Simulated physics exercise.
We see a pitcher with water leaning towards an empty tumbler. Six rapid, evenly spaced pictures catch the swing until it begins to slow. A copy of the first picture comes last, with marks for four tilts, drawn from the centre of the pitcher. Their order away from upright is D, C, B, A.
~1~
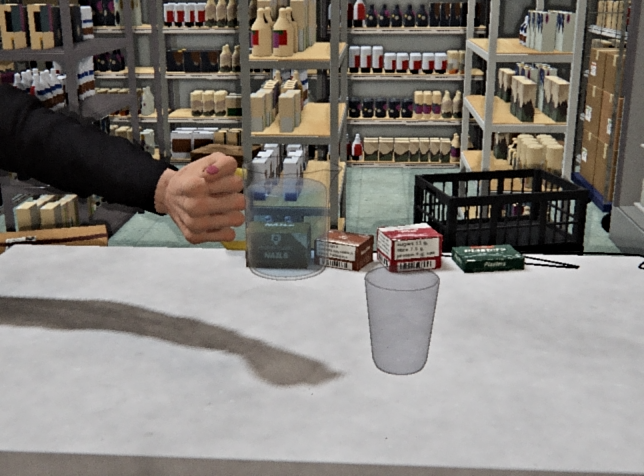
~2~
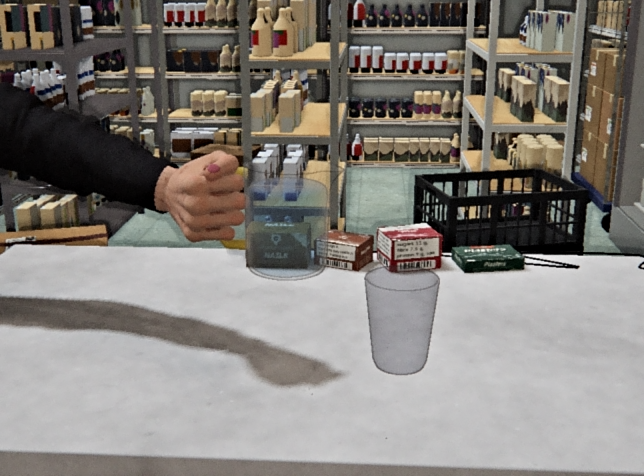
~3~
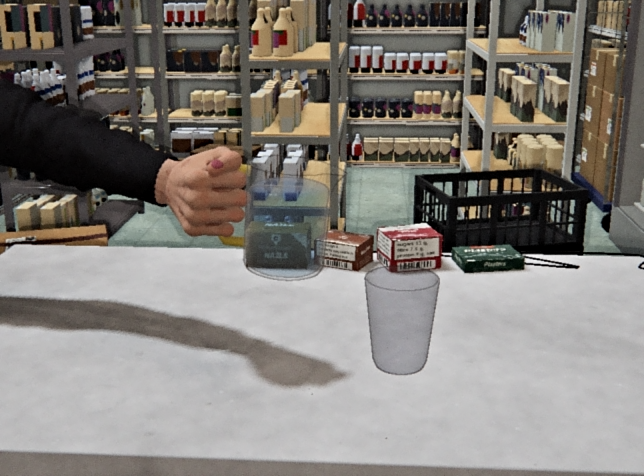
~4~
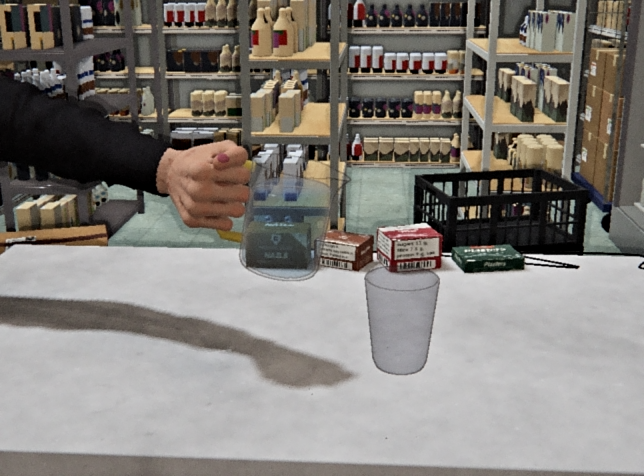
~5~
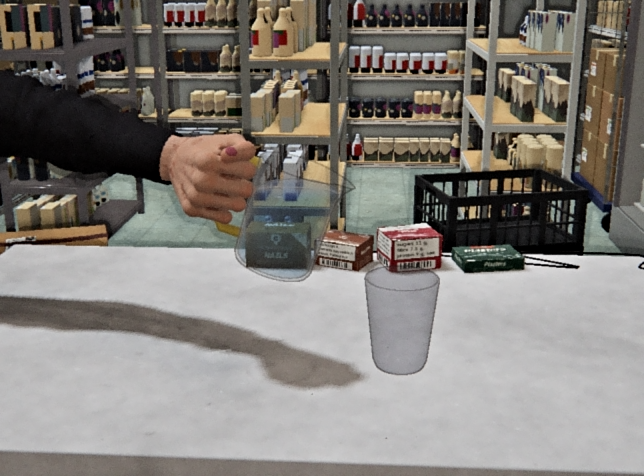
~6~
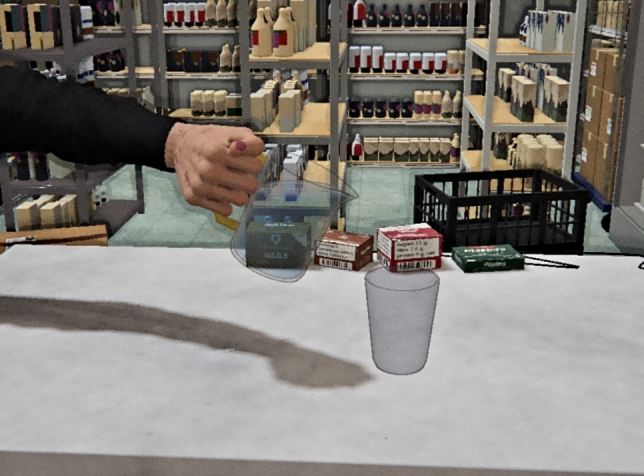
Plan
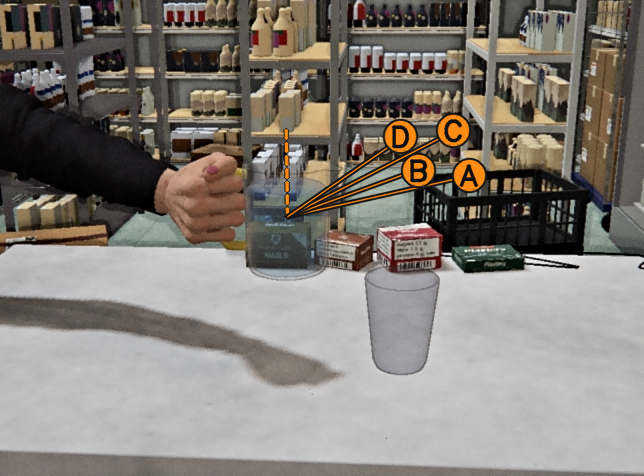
A hand in a black sleeve reaches in from the left and holds a clear pitcher of water over a pale counter, seen from a steady view facing stocked storeroom shelves. An empty, frosted-looking tumbler stands right of the pitcher, with red-and-white and green boxes and a black crate behind. The pitcher starts upright, then the hand gradually tilts it rightward, its shadow shifting slightly.
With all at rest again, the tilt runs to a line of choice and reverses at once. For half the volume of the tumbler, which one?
It is C.
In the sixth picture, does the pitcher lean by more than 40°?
No.
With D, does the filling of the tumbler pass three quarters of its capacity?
No, it does not.
On the marked copy, A at (453, 179); B at (402, 175); C at (438, 138); D at (387, 147).
With A, the tumbler ends with about 80 % of what it can hold.
With B, the tumbler ends with about 64 % of what it can hold.
With C, the tumbler ends with about 47 % of what it can hold.
With D, the tumbler ends with about 33 % of what it can hold.
